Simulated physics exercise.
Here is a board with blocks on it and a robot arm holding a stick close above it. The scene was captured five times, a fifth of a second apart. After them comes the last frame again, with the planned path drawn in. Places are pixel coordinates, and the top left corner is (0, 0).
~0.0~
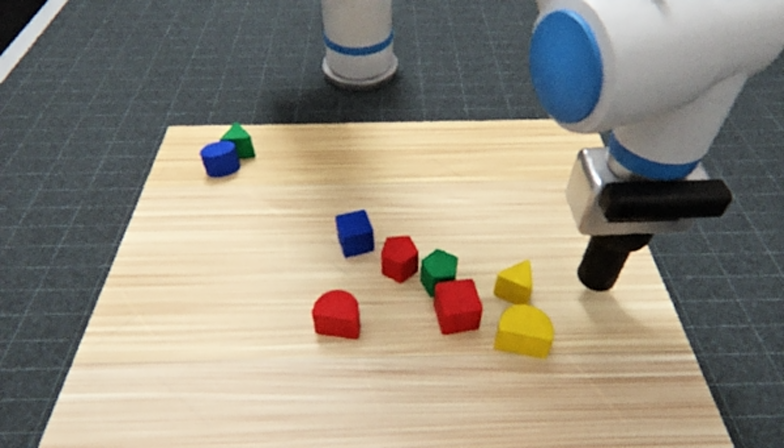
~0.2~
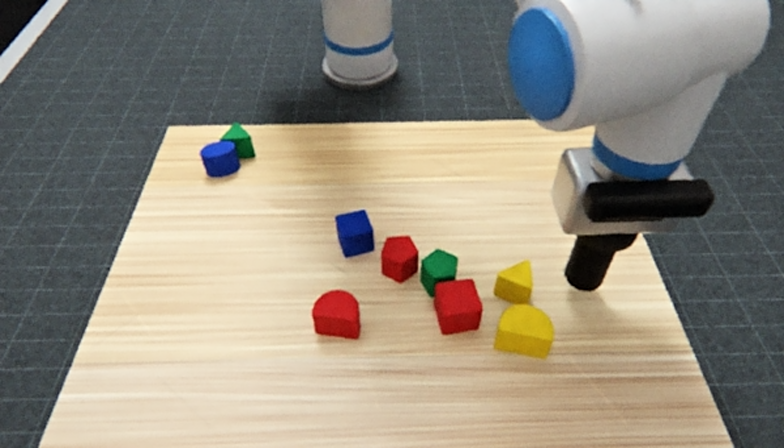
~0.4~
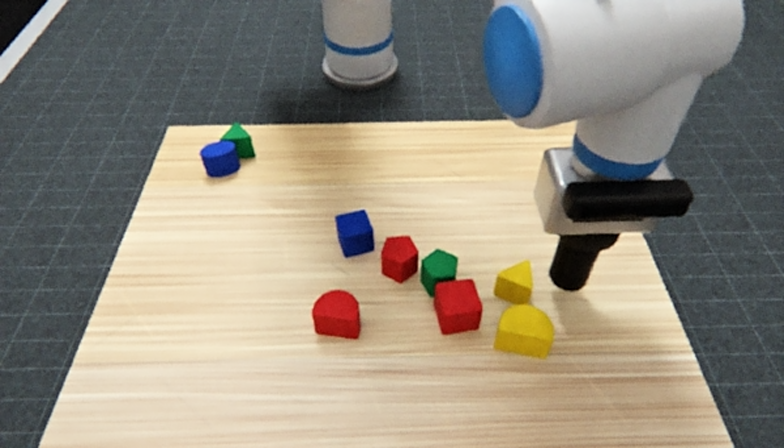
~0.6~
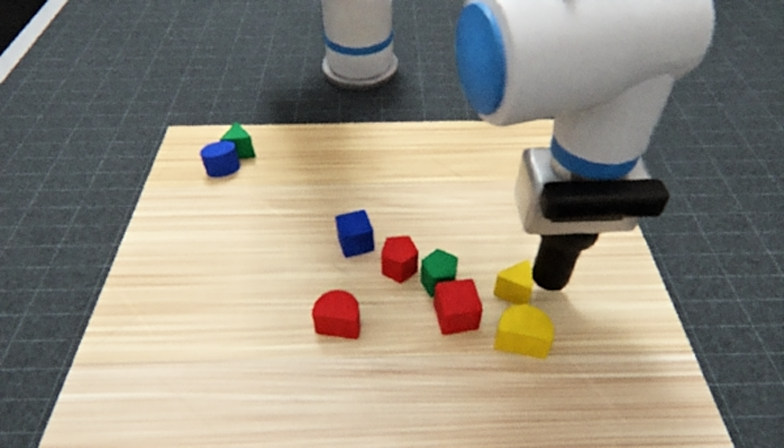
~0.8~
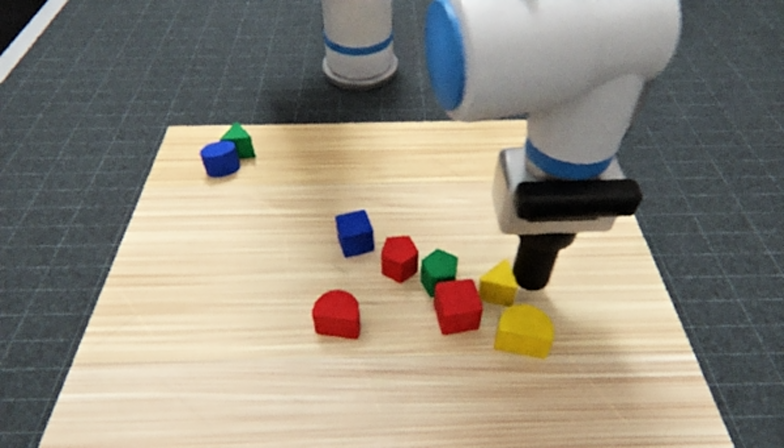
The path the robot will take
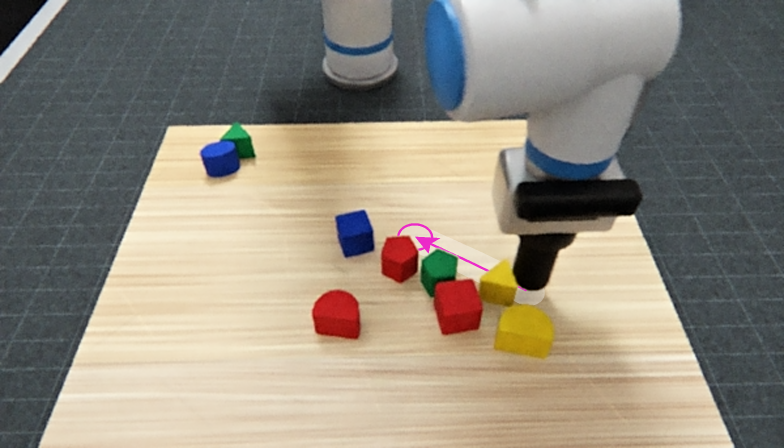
On a wooden board scattered with colored blocks, a robot arm moves its black stick left, nudging the yellow triangular block slightly left.
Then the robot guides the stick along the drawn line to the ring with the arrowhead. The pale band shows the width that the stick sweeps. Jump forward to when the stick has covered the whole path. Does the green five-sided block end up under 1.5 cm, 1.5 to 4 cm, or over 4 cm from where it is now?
It slides not even 1.5 cm.
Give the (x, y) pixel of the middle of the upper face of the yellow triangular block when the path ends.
Located at (462, 264).
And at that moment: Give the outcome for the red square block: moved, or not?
Moved away.
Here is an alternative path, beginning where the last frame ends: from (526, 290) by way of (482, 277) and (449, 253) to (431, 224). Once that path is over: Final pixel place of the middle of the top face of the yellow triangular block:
At pixel (451, 268).
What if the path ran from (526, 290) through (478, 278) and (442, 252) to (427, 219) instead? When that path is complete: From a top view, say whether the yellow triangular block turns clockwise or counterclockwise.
Anticlockwise.
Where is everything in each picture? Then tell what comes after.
In the first picture, stick's lower end at (596, 277); red five-sided block at (400, 248); green five-sided block at (441, 263); red square block at (459, 296); yellow triangular block at (519, 273).
In the second picture, stick at (583, 277); blocks still.
In the third picture, stick at (568, 277); blocks still.
In the fourth picture, stick at (550, 276); blocks still.
In the fifth picture, stick at (530, 276); red five-sided block at (400, 248); green five-sided block at (441, 263); red square block at (459, 296); yellow triangular block at (501, 274).
Drawn move, in a line from (526, 290) to (415, 237).
The first path, step by step. One third of the way, stick at (490, 256); red square block at (449, 297), turned 25° anticlockwise; yellow triangular block at (468, 265), turned 35° anticlockwise.
Two thirds of the way, stick at (451, 238); green five-sided block at (433, 263); red square block at (448, 298), turned 30° anticlockwise; yellow triangular block at (462, 264), turned 45° anticlockwise.
At the end, stick at (416, 222); red five-sided block still; green five-sided block at (433, 263); red square block at (448, 298), turned 30° anticlockwise; yellow triangular block at (462, 264), turned 45° anticlockwise.
